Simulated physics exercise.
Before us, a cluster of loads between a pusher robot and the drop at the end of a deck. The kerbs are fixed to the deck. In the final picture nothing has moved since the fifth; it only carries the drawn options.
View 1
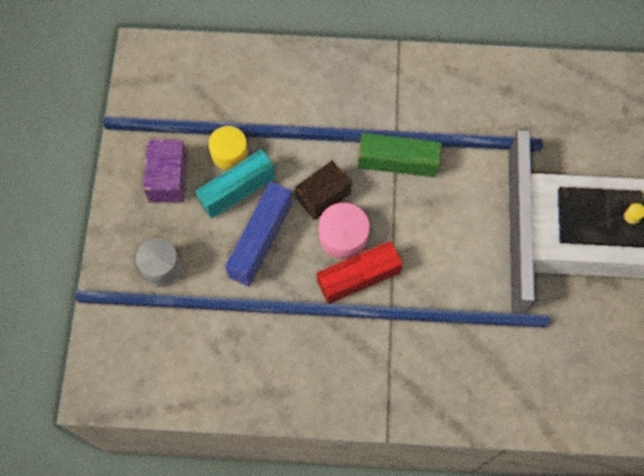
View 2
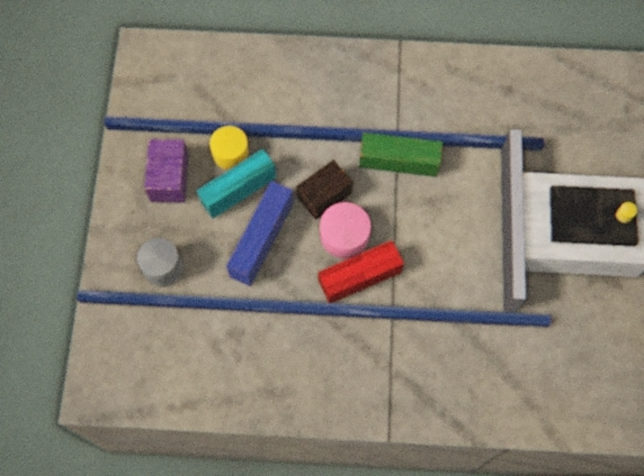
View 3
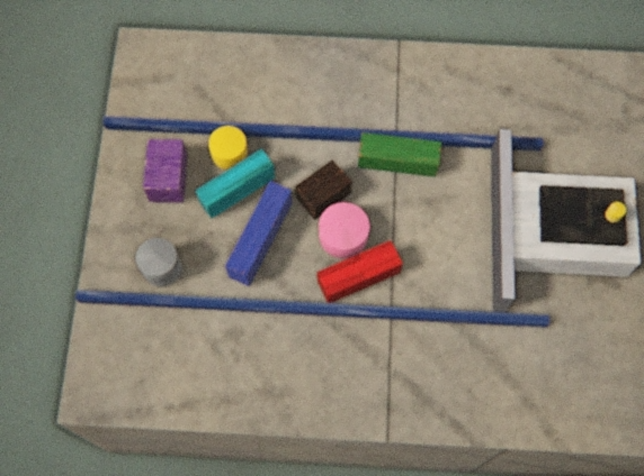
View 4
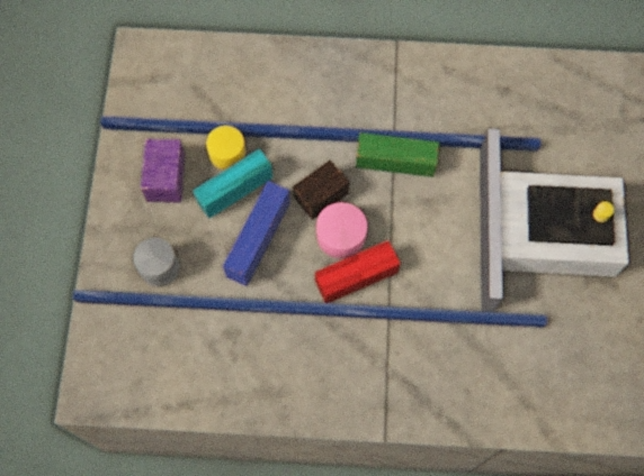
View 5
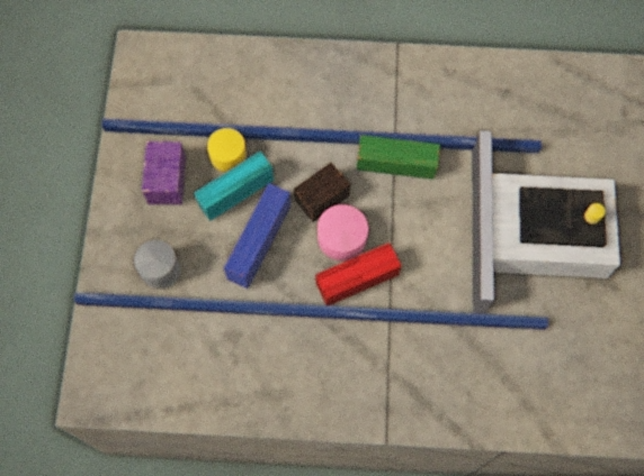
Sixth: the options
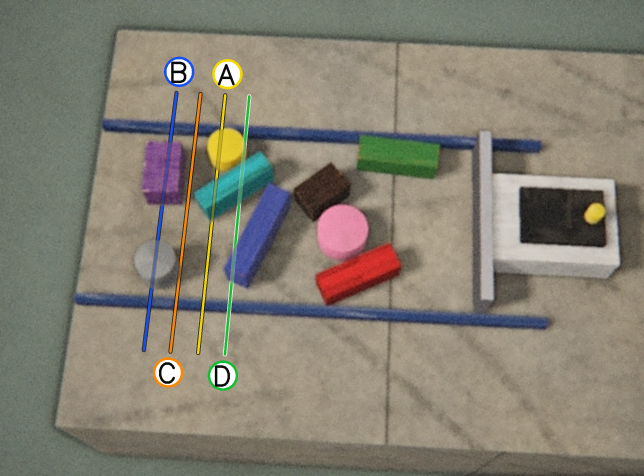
On a stone-patterned deck between two blue rails, a white robot with a wide grey pusher plate slid slowly a short way left toward a scattered cluster of colourful blocks and canisters, which stayed still.
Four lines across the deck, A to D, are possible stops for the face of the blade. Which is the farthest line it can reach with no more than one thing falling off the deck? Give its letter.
At A, and not beyond.
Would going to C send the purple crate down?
Yes.
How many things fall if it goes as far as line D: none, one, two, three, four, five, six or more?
In all, none.
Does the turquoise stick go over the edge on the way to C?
By then, no.
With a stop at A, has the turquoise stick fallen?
By then, no.
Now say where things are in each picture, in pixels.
Red stick (359, 273); yellow canister (228, 148); green bar (399, 155), in the first frame.
Robot (587, 215); blue bar (261, 234), in the second frame.
Robot (576, 214); pink canister (343, 231), in the third frame.
Robot (564, 214); purple crate (163, 171), in the fourth frame.
Robot (556, 216); red stick (358, 275); yellow canister (227, 150); green bar (398, 157), in the fifth frame.
On the copy, A at (212, 217); B at (161, 214); C at (186, 216); D at (238, 218).
On A. First, robot (456, 211); green bar (342, 157); red stick (335, 275).
Then, robot (356, 206); purple crate (160, 174); grey canister (150, 263).
Finally, robot (281, 202); grey canister (86, 241); purple crate (99, 171); none fallen.
By contrast, B drops five; C drops three; D is within the limit but short.
